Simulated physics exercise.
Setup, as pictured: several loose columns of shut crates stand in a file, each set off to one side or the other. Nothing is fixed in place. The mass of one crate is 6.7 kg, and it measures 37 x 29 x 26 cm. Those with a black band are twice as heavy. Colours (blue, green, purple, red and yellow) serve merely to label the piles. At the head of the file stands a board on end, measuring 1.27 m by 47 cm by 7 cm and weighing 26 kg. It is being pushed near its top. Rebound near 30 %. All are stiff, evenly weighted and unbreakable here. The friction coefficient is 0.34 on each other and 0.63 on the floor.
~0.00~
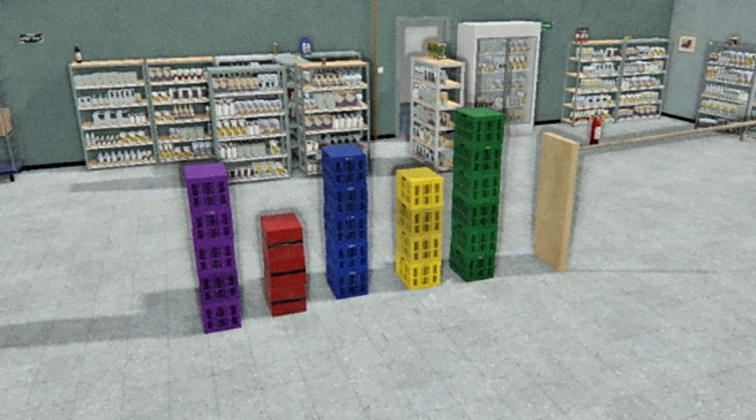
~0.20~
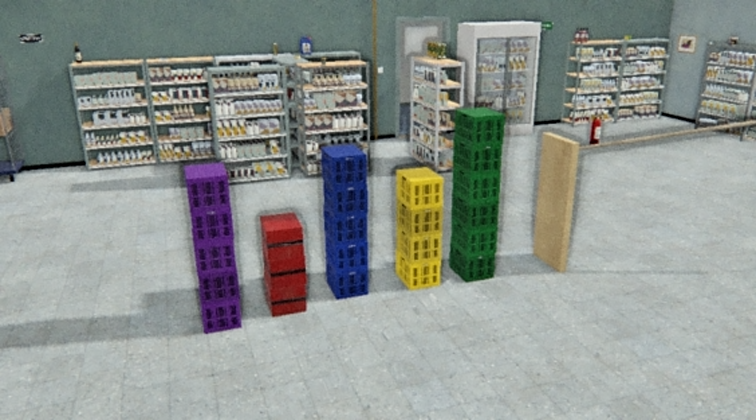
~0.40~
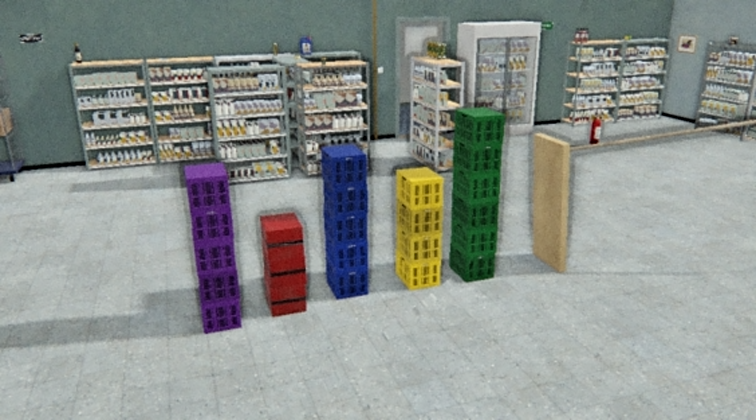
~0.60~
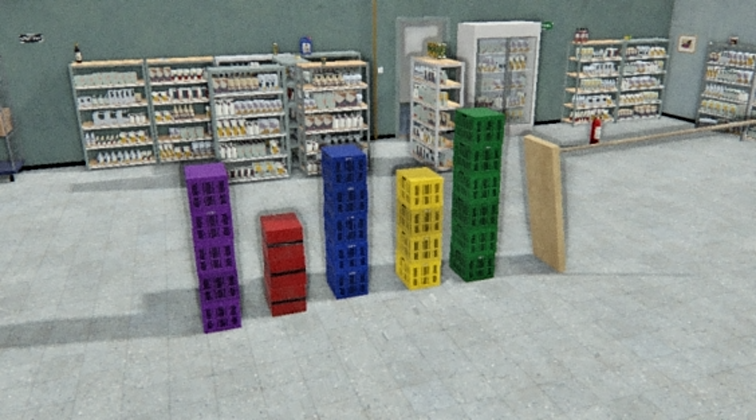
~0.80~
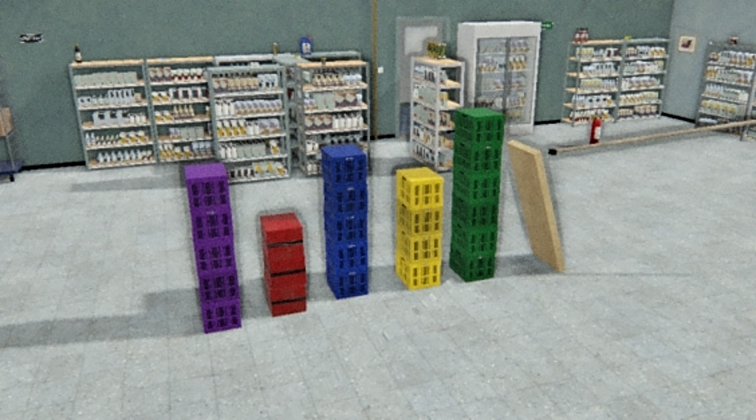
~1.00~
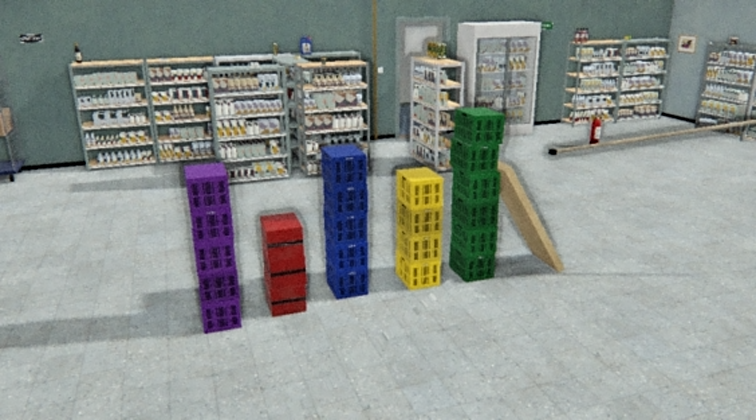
Seen from slightly above by a still camera, five separate stacks of closed crates stand in a staggered row on the pale tiled floor of a shop, with stocked shelves behind. From left they are purple, short red, blue, yellow and tall green, with an upright wooden board at the right. A pole pushes the board near its top, and it leans left, slowly then faster, against the green stack, whose crates shift slightly.
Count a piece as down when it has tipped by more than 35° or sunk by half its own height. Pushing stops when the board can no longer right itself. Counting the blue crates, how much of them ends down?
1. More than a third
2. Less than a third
More than a third.
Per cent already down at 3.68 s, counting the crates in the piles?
95 per cent at that moment.
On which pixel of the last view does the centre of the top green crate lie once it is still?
Look near (291, 237) in the final frame.
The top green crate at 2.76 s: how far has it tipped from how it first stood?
Some 40°.
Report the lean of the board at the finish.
Lean from upright: Around 65°.
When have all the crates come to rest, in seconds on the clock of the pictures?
Roughly 5.5 s.
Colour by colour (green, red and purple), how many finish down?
Green: 5, red: 3, purple: 5.
Around 2.02 s, board 55° from upright; none of the 5 blue crates down (0 of 23 in all colours); top blue crate unmoved; top green crate tipped 29°, 12 cm lower.
Around 2.76 s, board 65° from upright; 3 of the 5 blue crates down (12 of 23 in all colours); top blue crate tipped 34°, 22 cm lower; top yellow crate tipped 37°, 25 cm lower.
Around 3.68 s, board 65° from upright; 5 of the 5 blue crates down (22 of 23 in all colours); top blue crate upside down; top purple crate tipped 71°, 71 cm lower.
Finally (5.7 s), board 65° from upright; 5 of the 5 blue crates down (22 of 23 in all colours); top blue crate upside down; top purple crate on its side. That is 100 per cent. Seen by the last camera, middles, top blue crate near (102, 289).
